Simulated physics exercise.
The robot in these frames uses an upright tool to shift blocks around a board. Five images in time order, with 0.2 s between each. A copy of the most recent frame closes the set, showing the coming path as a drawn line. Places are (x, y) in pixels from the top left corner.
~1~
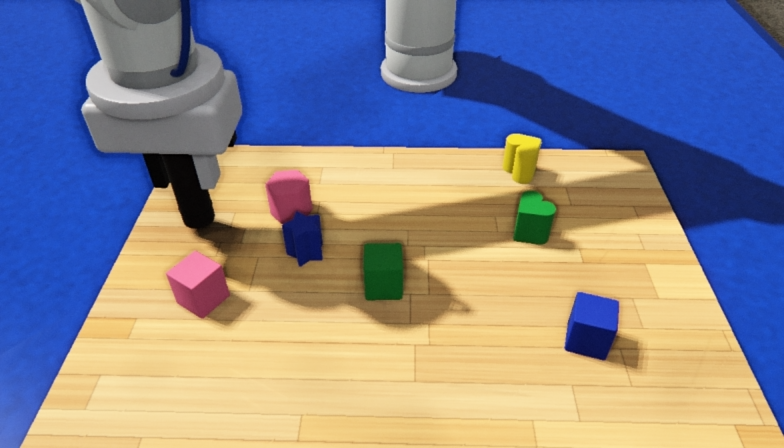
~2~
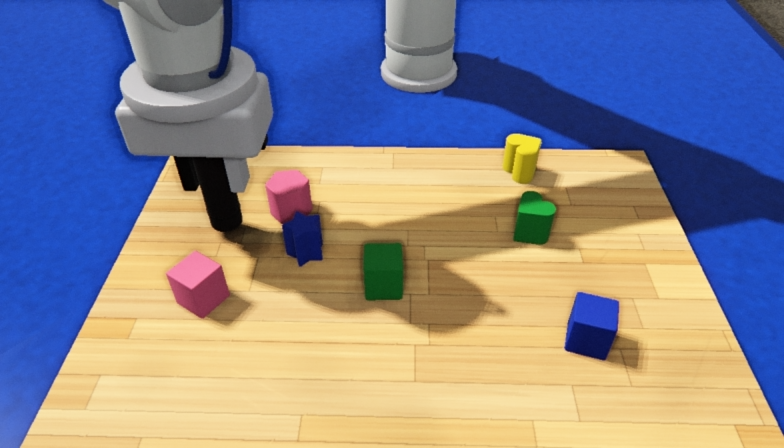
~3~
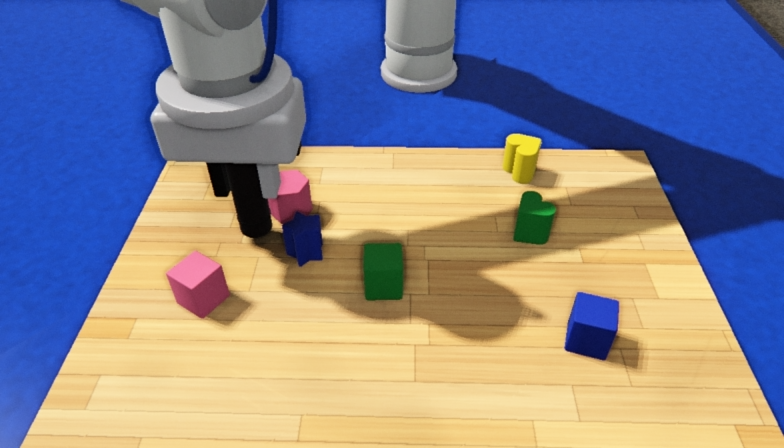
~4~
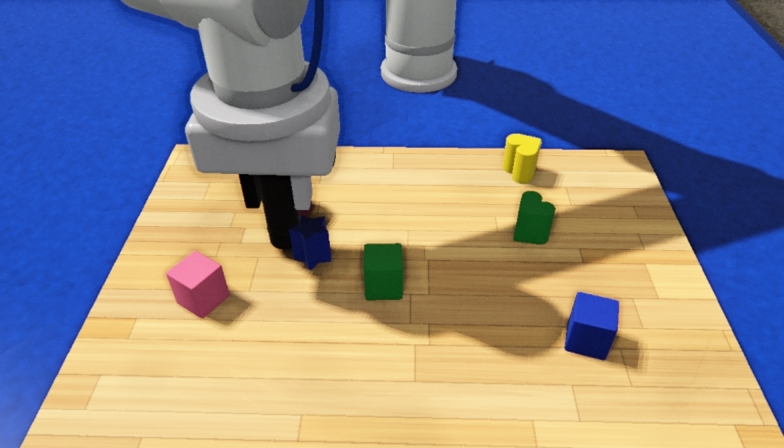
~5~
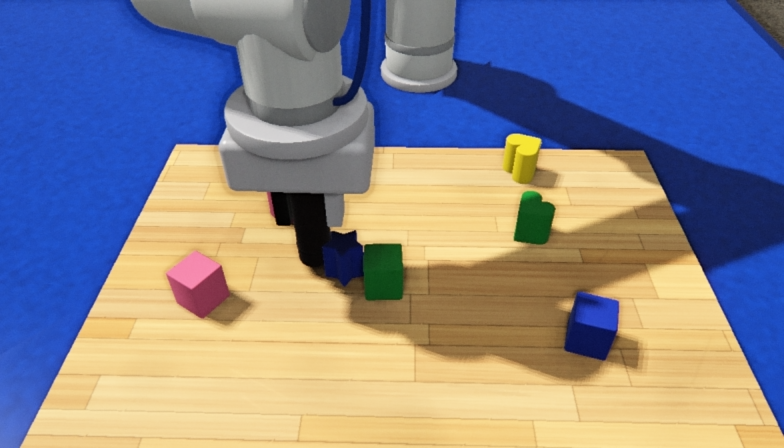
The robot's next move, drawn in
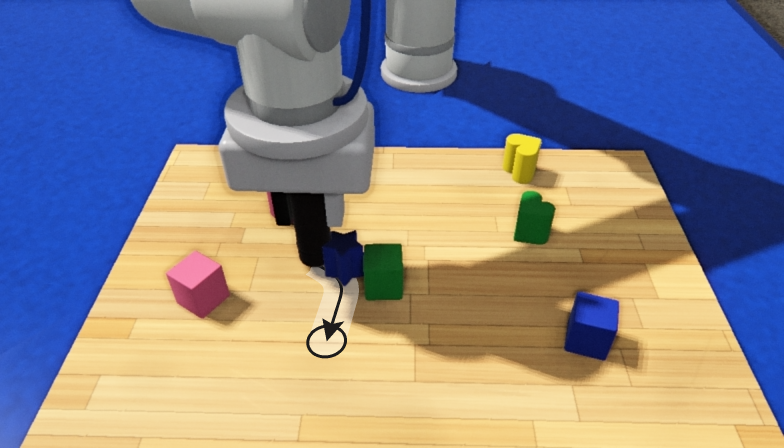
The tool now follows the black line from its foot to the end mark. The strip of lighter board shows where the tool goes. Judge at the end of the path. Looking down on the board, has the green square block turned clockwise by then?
Yes
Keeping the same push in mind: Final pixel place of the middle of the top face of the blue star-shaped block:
That would be at about pixel (370, 252).
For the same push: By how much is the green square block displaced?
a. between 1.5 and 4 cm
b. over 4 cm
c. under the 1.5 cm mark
The one that fits is a, between 1.5 and 4 cm.
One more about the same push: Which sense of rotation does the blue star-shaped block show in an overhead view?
Watching from overhead, you'd notice the blue star-shaped block rotating counter-clockwise.
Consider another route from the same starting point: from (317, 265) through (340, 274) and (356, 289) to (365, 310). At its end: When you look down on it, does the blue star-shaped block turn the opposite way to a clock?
Yes, I think so.
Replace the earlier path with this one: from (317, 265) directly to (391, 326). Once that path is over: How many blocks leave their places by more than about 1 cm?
The result: Two blocks.
Drawn move, from (317, 265) over (340, 283) and (336, 311) to (327, 341).
What follows on the original path. One third of the way, tool at (339, 275); blue star-shaped block at (370, 249), turned 30° anticlockwise; green square block at (404, 260), turned 25° clockwise.
Two thirds of the way, tool at (335, 303); blue star-shaped block at (370, 252), turned 40° anticlockwise; green square block at (407, 261), turned 20° clockwise.
At the end, tool at (326, 333); pink six-sided block still; blue star-shaped block at (370, 252), turned 40° anticlockwise; green square block at (407, 261), turned 20° clockwise.
